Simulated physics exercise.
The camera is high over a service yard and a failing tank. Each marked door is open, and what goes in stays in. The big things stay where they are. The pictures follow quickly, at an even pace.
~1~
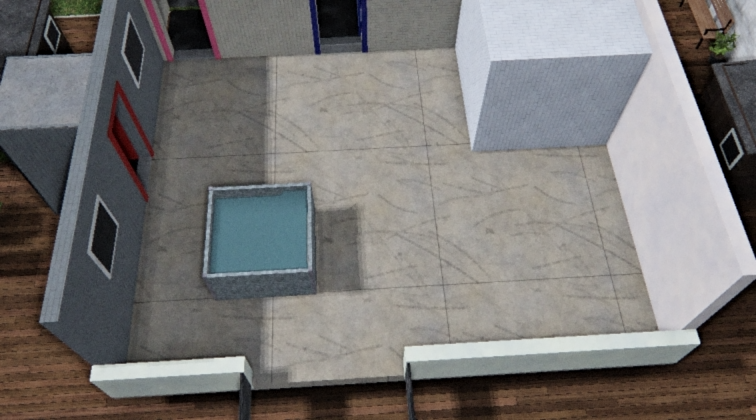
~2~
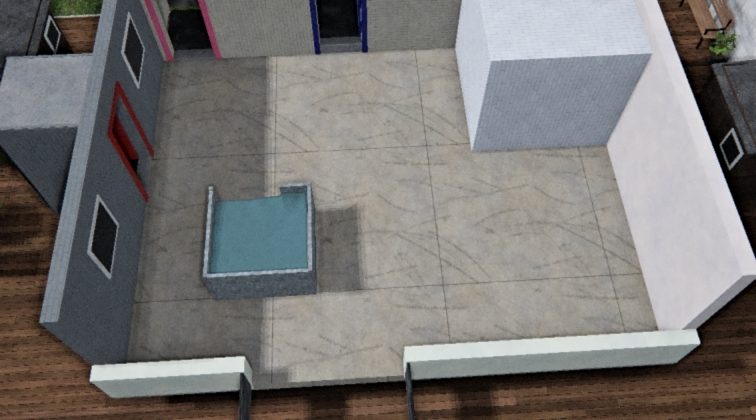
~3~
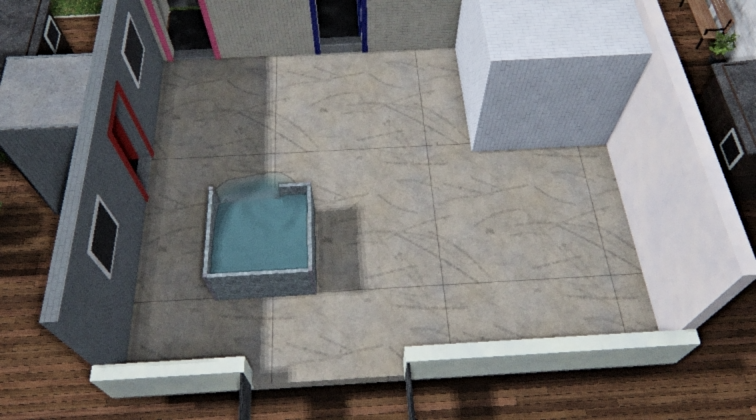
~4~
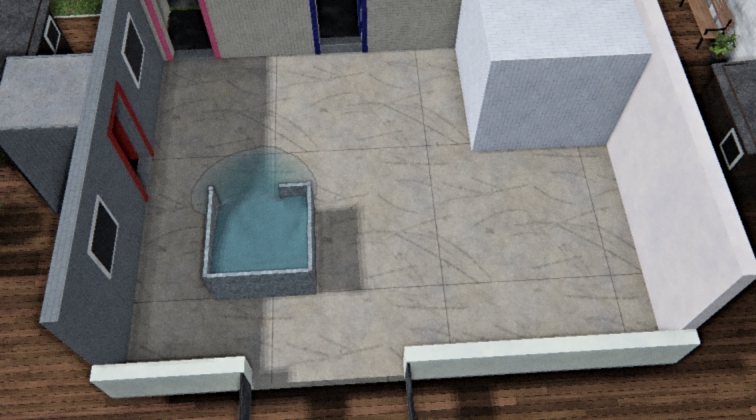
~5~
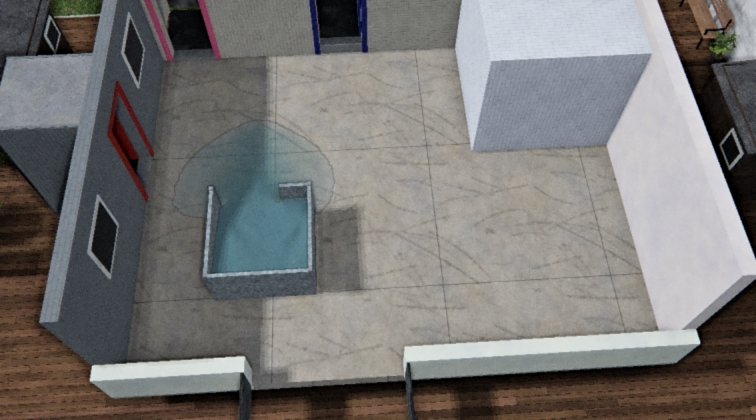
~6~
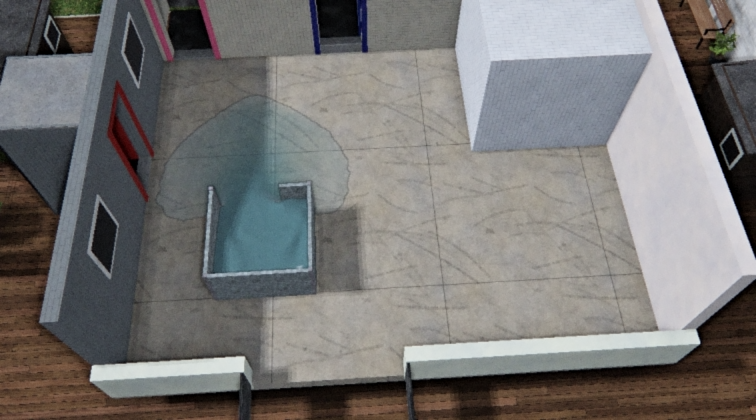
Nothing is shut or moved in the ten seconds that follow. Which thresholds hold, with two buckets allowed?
In the end: The pink door takes more than that; the blue door stays under that; the red door takes more than that.
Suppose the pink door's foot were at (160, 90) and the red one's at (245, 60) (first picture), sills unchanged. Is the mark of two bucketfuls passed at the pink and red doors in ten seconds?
One by one: Pink door lets more in; red door passes that mark.
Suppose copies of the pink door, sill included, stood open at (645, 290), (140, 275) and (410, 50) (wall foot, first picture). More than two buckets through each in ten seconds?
In that order: Keeps below it, stays under, lets more in.
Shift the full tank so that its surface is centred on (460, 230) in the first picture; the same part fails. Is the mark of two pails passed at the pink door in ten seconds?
My reading: The pink one is over.
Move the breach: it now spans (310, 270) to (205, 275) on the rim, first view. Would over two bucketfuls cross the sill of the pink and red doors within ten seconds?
One by one: The pink door goes over; the red door lets less in.
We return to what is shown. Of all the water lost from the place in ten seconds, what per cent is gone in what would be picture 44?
Some 95 per cent.
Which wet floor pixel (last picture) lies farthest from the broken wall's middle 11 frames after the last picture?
Around (423, 50).
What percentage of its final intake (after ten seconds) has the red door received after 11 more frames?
I make it 50 per cent.
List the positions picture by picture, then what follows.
Still water in the water tank at (260, 230), in the first frame.
Water pours out on the water tank's far side and has run to a hidden place, in the second frame.
Water pours out on the water tank's far side and has run to (284, 179), in the third frame.
The front is at (275, 151), out from the gap on the water tank's far side, in the fourth frame.
The front is at (258, 123), out from the gap on the water tank's far side, in the fifth frame.
The front is at (247, 100), out from the gap on the water tank's far side, in the sixth frame.
A moment on, water covers 30 % of the floor; the pink door under two buckets in, the blue door wet at the sill, nothing in, the red door under two buckets in.
Next, water covers 35 % of the floor; the pink door far over two buckets in, the blue door wet at the sill, nothing in, the red door over two buckets in.
Then, water covers 35 % of the floor; the pink door far over two buckets in, the blue door wet at the sill, nothing in, the red door over two buckets in.
Later, water covers 50 % of the floor; the pink door far over two buckets in, the blue door wet at the sill, nothing in, the red door over two buckets in.
In the end, water covers 85 % of the floor; the pink door far over two buckets in, the blue door wet at the sill, nothing in, the red door over two buckets in.
